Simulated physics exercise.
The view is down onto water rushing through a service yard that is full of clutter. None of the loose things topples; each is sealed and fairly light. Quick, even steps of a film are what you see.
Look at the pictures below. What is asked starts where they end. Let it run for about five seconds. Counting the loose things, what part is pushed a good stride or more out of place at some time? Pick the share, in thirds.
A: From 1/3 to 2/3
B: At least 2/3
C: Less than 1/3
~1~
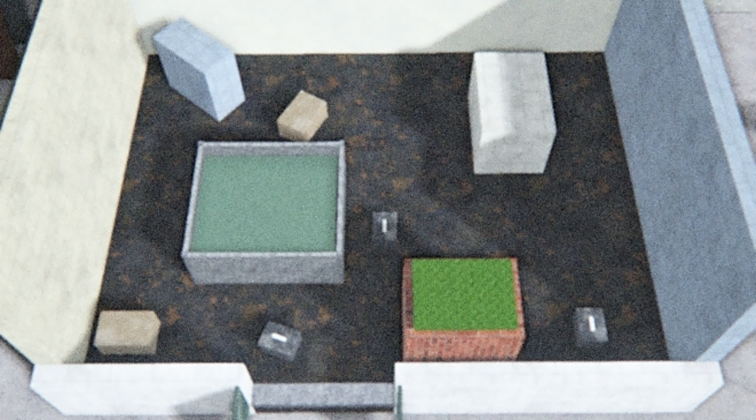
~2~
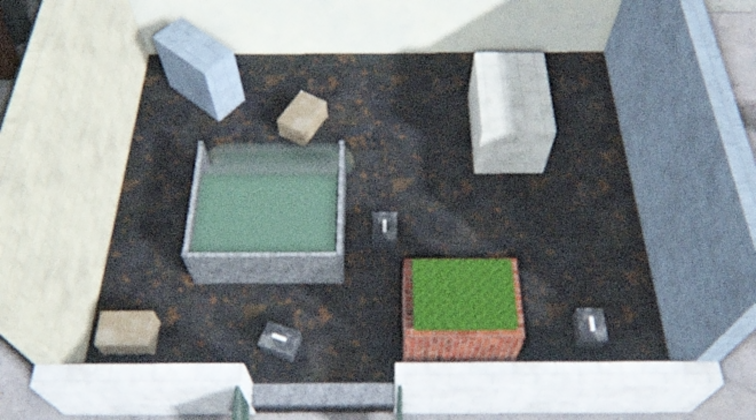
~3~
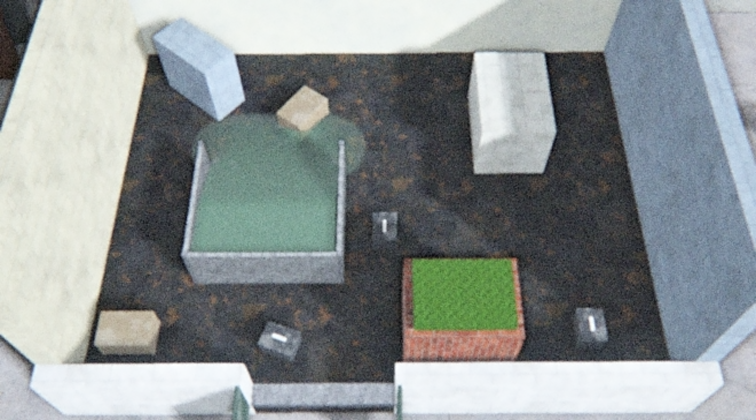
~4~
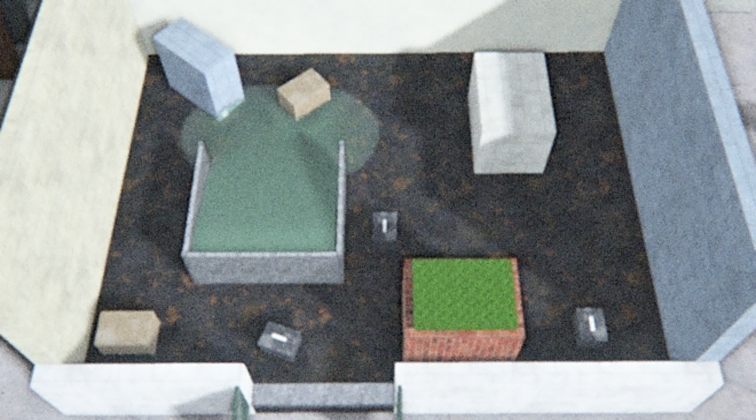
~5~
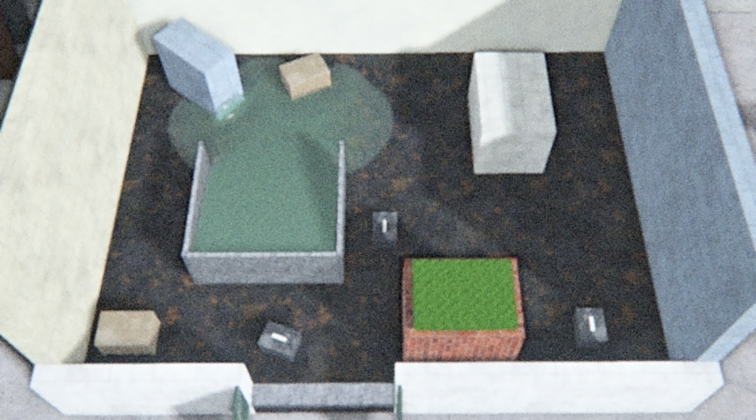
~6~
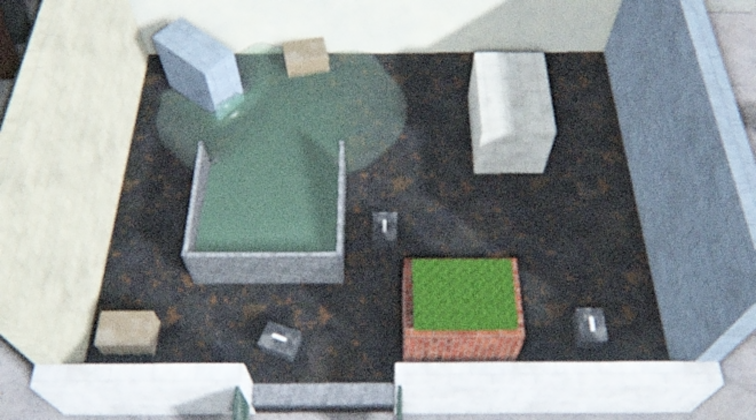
C.
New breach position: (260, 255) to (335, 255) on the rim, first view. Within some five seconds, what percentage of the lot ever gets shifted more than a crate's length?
I make it 40 per cent.
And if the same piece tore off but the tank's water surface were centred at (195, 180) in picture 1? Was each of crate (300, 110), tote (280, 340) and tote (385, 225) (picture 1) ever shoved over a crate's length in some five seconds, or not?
Well, in order they come out as moved that far, stayed within it and stayed within it.
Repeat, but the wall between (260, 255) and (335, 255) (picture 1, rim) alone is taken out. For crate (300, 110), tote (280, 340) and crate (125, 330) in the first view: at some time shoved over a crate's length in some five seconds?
In turn: Stayed short, cleared that distance, cleared that distance.
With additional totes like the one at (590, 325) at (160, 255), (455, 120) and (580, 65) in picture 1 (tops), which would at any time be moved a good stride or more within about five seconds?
Displaced, displaced, displaced.
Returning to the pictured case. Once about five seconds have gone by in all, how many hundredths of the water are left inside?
Looks like about 100 per cent of the water.
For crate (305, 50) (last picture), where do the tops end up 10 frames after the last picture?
Estimated top position: Approximately (379, 43).
A moment on, 1 of 5 are well off their spots; 1 afloat.
Next, 1 of 5 are well off their spots; 1 afloat.
Later, 1 of 5 are well off their spots; 1 afloat.
In the end, 1 of 5 are well off their spots, and 1 have been at some point; 2 afloat.
